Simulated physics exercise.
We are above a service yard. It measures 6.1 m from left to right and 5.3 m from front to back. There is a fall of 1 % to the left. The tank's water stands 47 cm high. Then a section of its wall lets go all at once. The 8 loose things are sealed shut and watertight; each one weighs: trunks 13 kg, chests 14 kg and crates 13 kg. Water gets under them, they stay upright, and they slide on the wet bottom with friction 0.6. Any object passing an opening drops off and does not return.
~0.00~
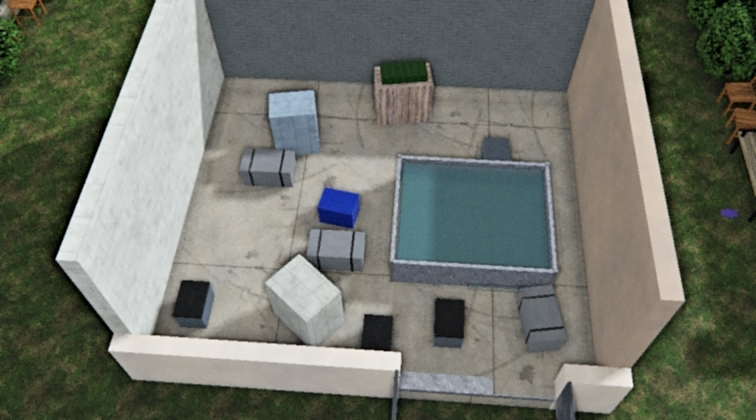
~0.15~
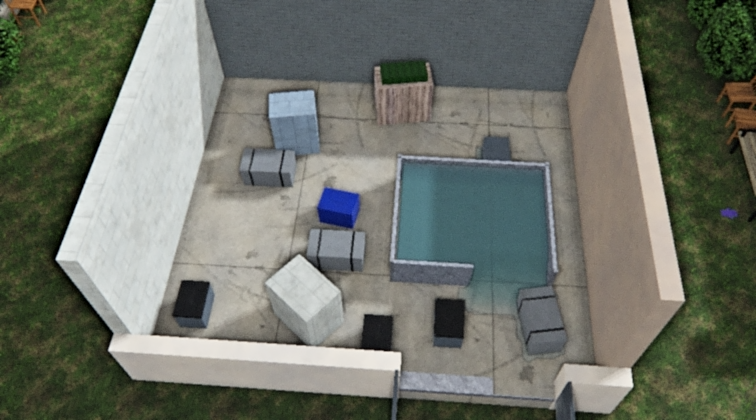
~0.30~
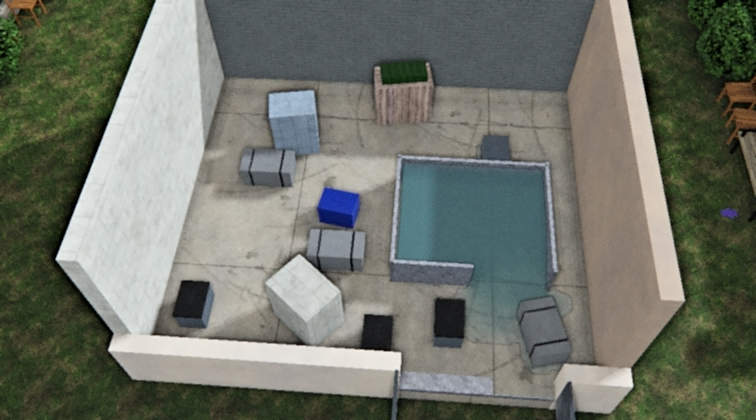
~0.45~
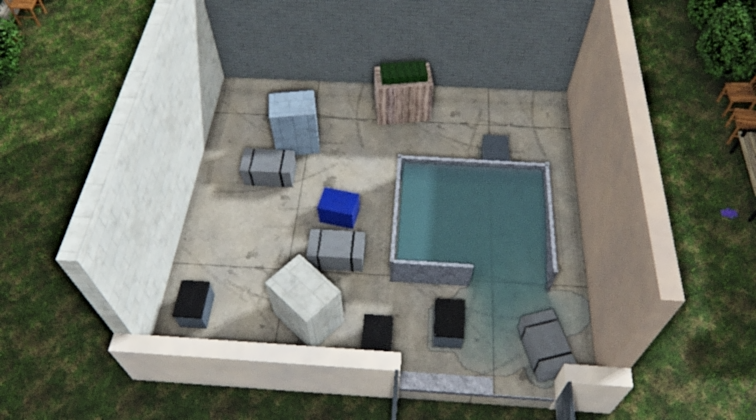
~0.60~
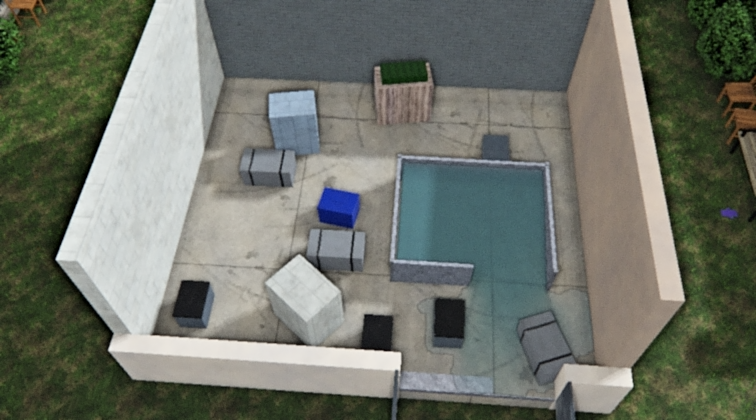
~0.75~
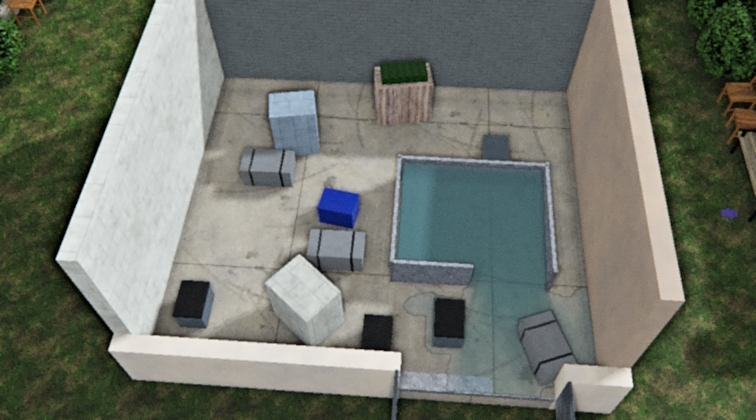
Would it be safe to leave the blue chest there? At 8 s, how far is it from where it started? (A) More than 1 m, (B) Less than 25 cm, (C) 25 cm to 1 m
Less than 25 cm (B).
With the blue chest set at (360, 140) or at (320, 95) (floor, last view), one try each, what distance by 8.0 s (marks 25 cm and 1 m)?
Well, it scarcely moves on the first try and scarcely moves on the second.
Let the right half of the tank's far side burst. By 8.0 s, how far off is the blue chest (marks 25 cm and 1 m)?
So the blue chest keeps its position.
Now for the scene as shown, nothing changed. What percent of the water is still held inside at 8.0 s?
Around 40 % of the water.
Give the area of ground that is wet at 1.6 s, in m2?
Near 7.0 m2 in all.
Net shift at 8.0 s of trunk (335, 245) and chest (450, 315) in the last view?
Lab note - net shifts in order: 0 cm; 5 cm.
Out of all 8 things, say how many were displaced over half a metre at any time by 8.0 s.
1.
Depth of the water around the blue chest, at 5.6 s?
I'd put it at about 0 cm.
After 1.6 s the blue chest is near (338, 201), 0.0 m from its start, aground; 0 of 8 are out; 1 afloat.
After 3.6 s the blue chest is near (338, 201), 0.0 m from its start, aground; 1 of 8 are out; 0 afloat.
After 5.6 s the blue chest is near (338, 201), 0.0 m from its start, aground; 1 of 8 are out; 0 afloat.
After 8.0 s the blue chest is near (338, 201), 0.0 m from its start, aground; 1 of 8 are out; 0 afloat.
